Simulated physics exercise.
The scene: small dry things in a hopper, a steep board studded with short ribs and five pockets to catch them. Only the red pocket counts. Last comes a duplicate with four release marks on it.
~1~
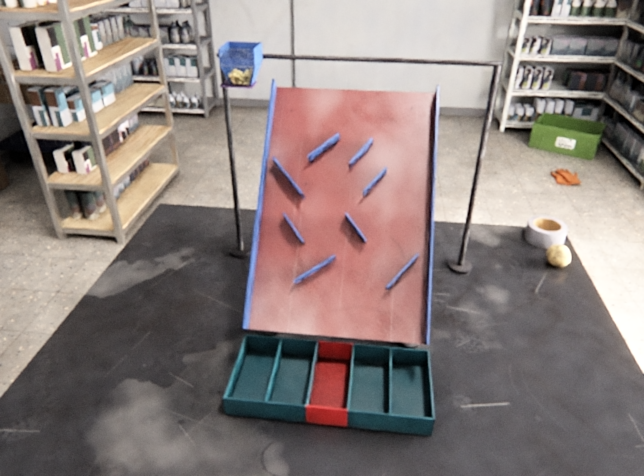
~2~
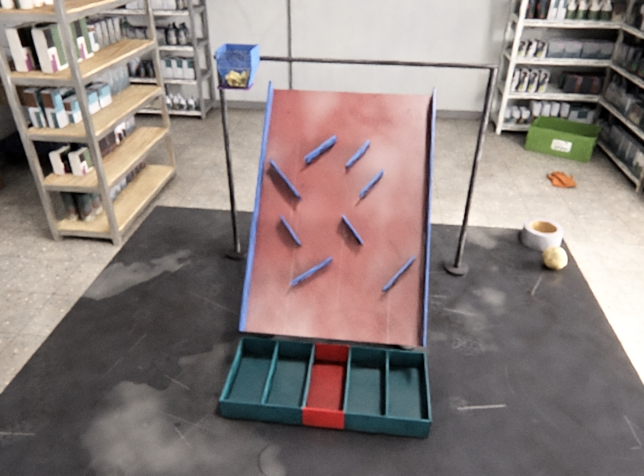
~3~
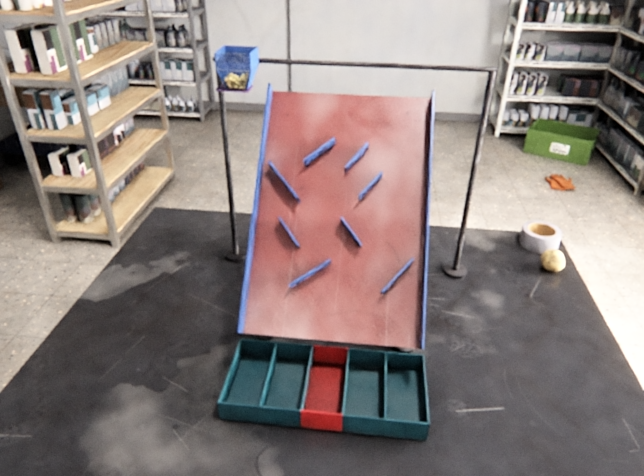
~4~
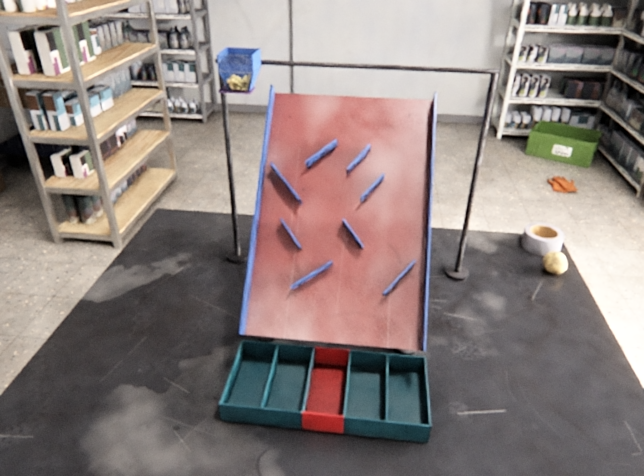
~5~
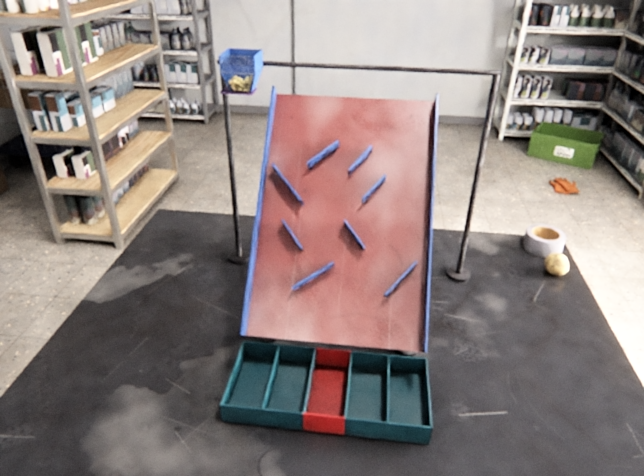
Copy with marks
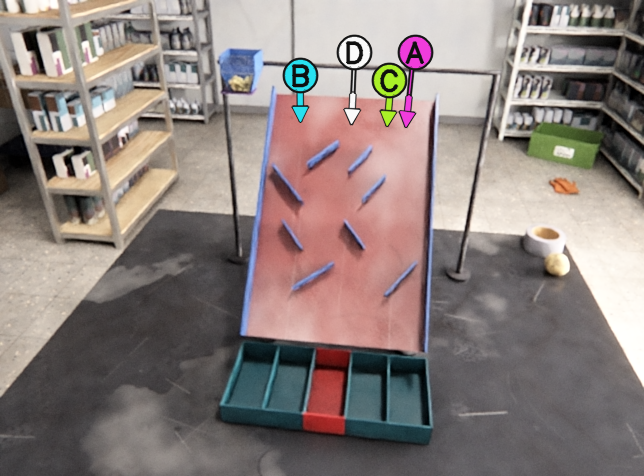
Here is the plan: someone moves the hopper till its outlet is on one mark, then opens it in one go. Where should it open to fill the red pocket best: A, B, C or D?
Mark A.
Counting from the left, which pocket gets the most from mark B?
The first.
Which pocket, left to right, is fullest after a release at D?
It is the first one.
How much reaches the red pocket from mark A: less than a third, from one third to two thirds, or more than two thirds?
Mark A gives from one third to two thirds.
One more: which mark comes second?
C.
On the marked copy, mark A meets the board at (406, 121); mark B meets the board at (300, 116); mark C meets the board at (387, 120); mark D meets the board at (351, 118).
With A, close to half in the red pocket, close to a third in other pockets, a small share outside the box.
With B, a small share in the red pocket, all but a few in other pockets, only a few outside the box.
With C, close to a quarter in the red pocket, the bulk in other pockets.
With D, only a few in the red pocket, all but a few in other pockets.
